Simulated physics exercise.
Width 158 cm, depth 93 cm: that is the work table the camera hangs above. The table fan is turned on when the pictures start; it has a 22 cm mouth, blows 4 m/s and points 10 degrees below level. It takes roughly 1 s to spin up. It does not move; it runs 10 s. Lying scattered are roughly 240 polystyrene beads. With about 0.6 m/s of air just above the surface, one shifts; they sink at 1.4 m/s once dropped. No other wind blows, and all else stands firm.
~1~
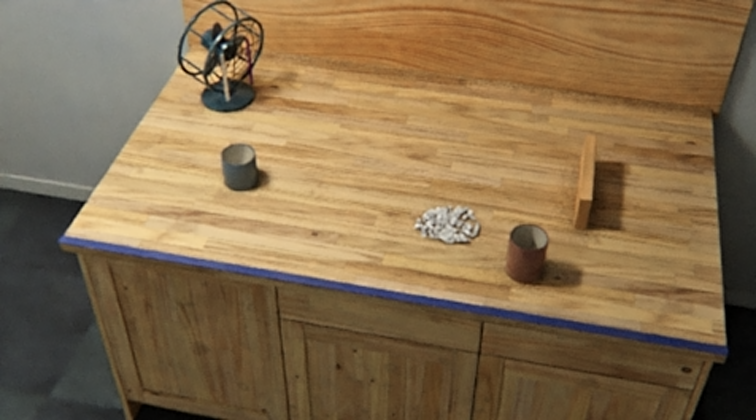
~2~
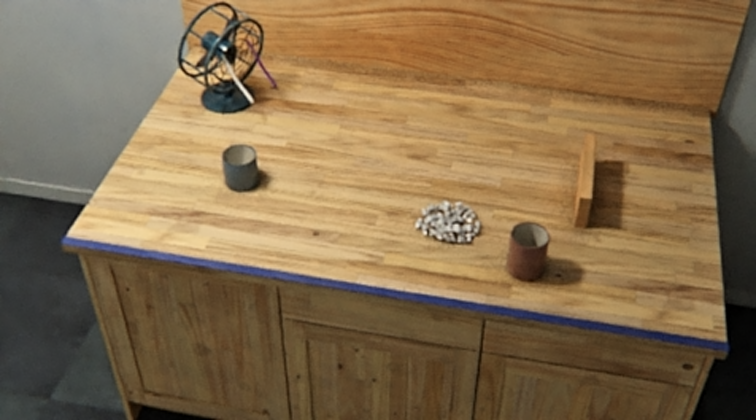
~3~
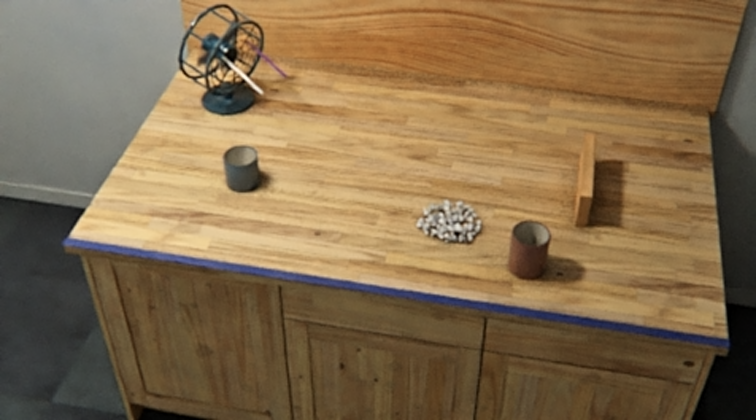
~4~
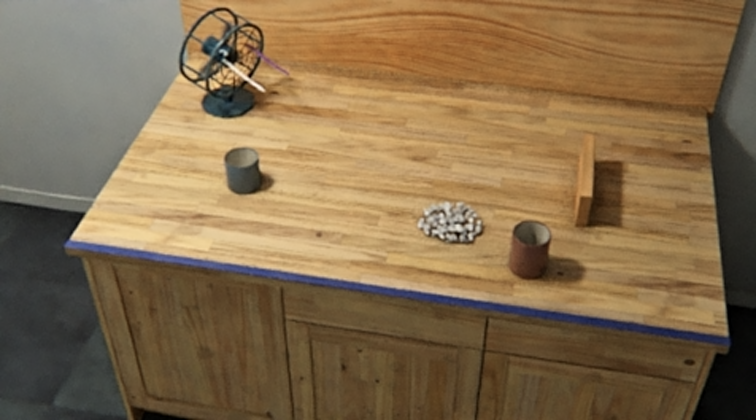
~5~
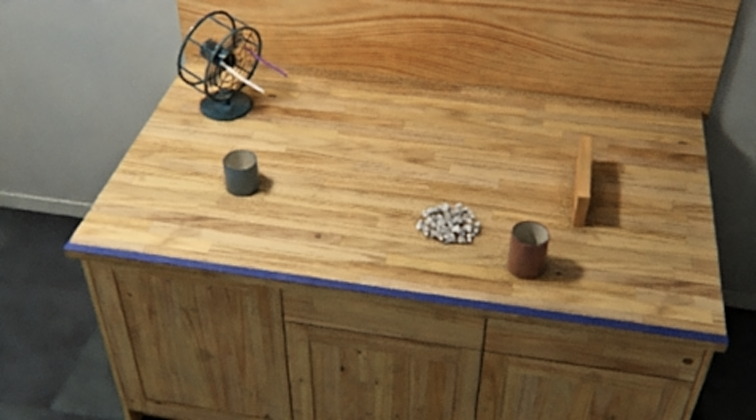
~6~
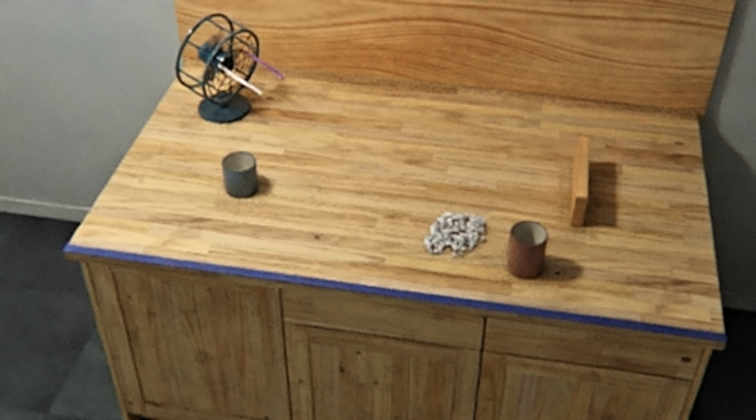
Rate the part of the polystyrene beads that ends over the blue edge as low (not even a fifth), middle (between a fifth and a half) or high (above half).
High.
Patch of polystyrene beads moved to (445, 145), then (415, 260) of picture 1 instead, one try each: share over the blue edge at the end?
In turn about 0 %, 100 %.
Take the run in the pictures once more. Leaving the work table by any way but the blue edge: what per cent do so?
It comes out at some 20 %.
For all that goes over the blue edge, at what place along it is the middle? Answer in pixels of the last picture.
Midpoint of crossings, approx. (488, 310).
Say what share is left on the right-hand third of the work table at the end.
Near 0 per cent at the end.
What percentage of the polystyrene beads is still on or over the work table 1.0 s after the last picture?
Around 0 %.
Then, 1.0 s after the last picture, 82 % are over the blue edge; 99 % have settled or left.
Then, 2.2 s after the last picture, 82 % are over the blue edge; 100 % have settled or left.
Then, 4.6 s after the last picture, 82 % are over the blue edge; 100 % have settled or left.
Then, 9.1 s after the last picture, at the end, 82 % are over the blue edge.
